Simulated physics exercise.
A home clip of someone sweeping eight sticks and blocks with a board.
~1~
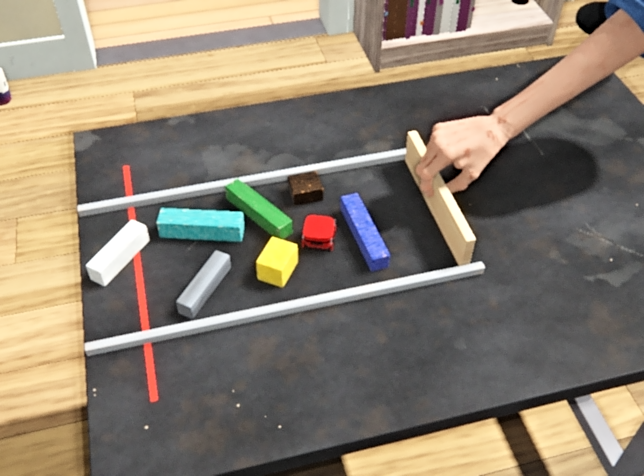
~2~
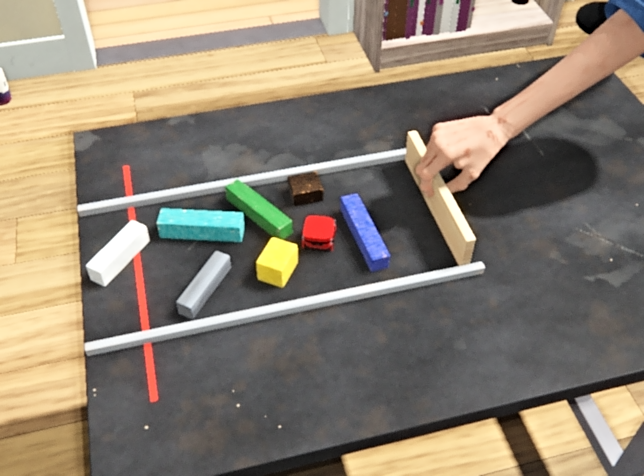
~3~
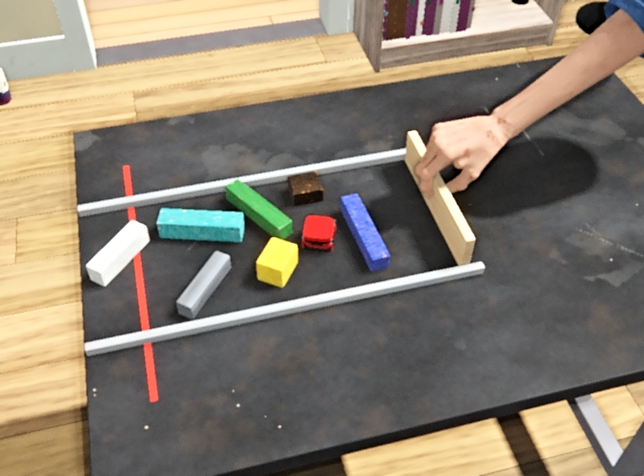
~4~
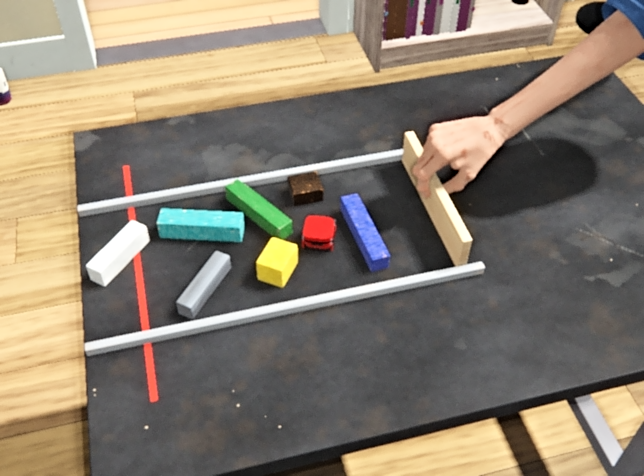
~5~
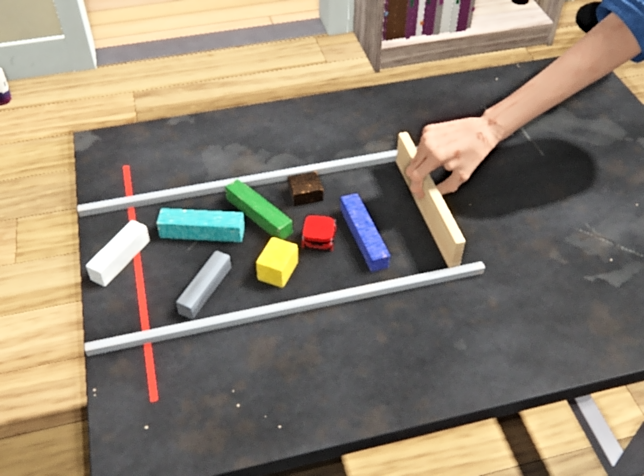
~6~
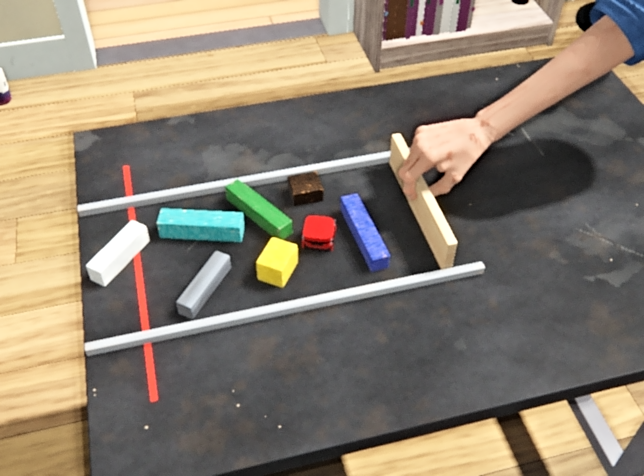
A hand held a wooden board upright between two pale rails and, after barely moving at first, slid it slightly left toward eight scattered colourful sticks and blocks, which all stayed still.
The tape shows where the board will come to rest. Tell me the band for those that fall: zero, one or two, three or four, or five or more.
Outcome: The number that fall off is one or two.
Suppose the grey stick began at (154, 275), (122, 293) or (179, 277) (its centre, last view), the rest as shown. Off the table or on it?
The grey stick drops off; tumbles off; stays on.
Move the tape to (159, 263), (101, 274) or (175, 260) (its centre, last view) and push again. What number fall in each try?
Down on the floor: 1, 6 and 0.
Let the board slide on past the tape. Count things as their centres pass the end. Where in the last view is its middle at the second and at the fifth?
Its middle is around (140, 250) and later (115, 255).
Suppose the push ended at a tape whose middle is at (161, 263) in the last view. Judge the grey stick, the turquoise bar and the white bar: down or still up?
The grey stick stays on; the turquoise bar does not fall; the white bar comes down.
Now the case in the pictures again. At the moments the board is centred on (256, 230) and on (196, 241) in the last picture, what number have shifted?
The counts are 7 and 8.
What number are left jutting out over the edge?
The number is 2.
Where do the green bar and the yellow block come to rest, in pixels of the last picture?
First (94, 241), then (106, 313).
Early on, none off yet; white bar at rest near (119, 253); grey stick at rest near (205, 284); turquoise bar at rest near (201, 225).
Finally, the number that fall off is one or two; lost, turquoise bar and white bar.
